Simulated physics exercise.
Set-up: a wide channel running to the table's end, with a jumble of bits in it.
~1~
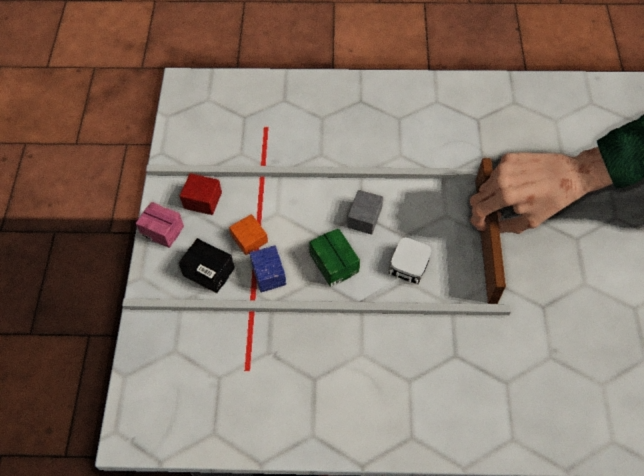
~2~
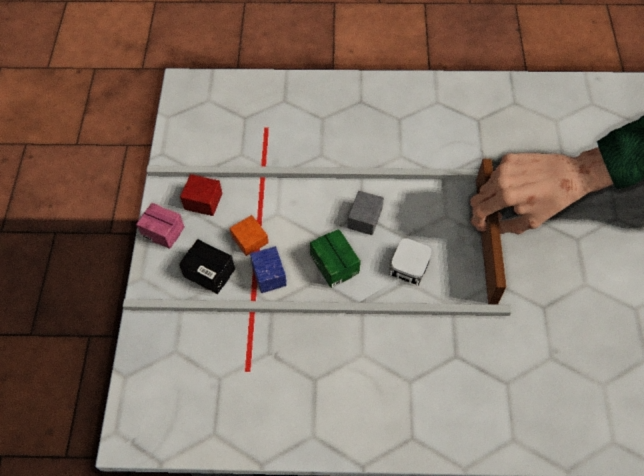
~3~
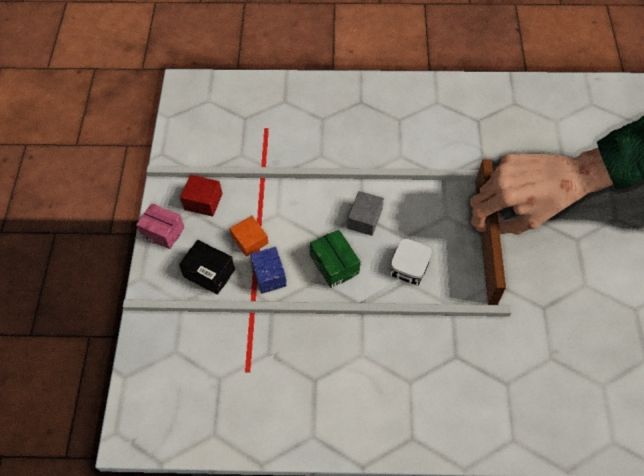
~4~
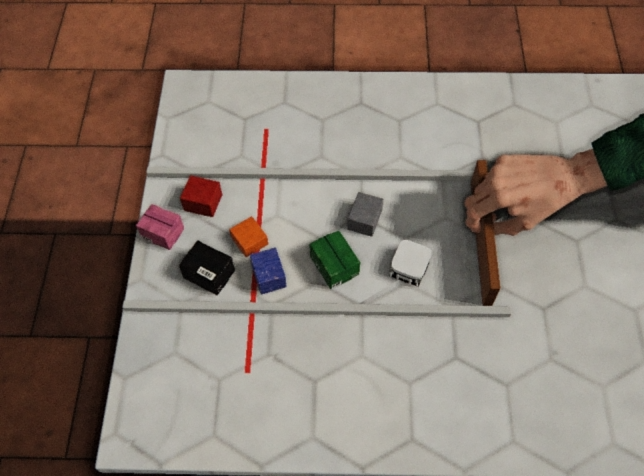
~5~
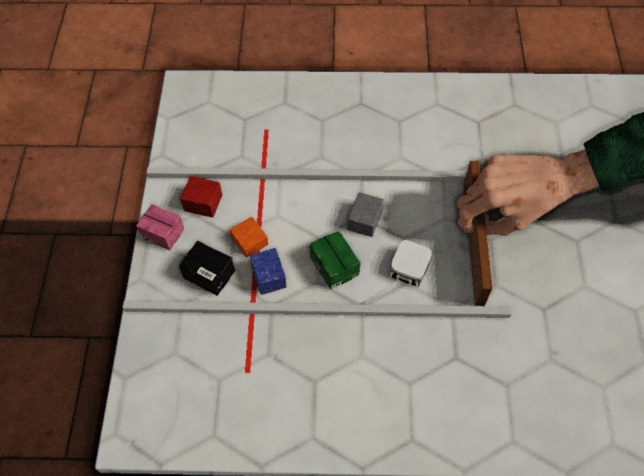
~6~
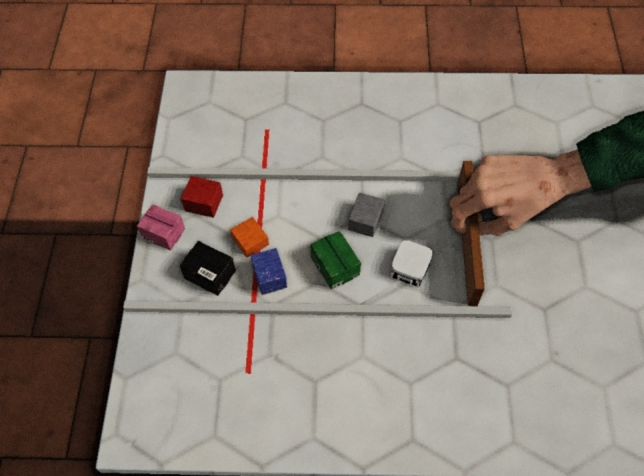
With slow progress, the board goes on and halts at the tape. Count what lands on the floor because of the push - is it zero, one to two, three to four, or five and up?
The count is zero.
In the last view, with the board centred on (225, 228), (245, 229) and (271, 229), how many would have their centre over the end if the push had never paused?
Taking the places in turn, the counts are 1, 1 and 0.
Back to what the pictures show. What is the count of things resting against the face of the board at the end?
2 are in contact with it.
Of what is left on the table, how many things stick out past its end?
It would come to 2.
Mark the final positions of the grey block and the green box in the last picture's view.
Roughly at (246, 216) and at (208, 253), in that order.
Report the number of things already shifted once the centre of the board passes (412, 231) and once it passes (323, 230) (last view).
That gives 1 for the first and 6 for the second.
A little later, none off yet; pink box at rest near (162, 227); red block at rest near (202, 197); black box at rest near (208, 268).
Next, none off yet; pink box at rest near (162, 227); red block at rest near (202, 197); black box moving near (197, 269).
When it is over, the number that fall off is zero.
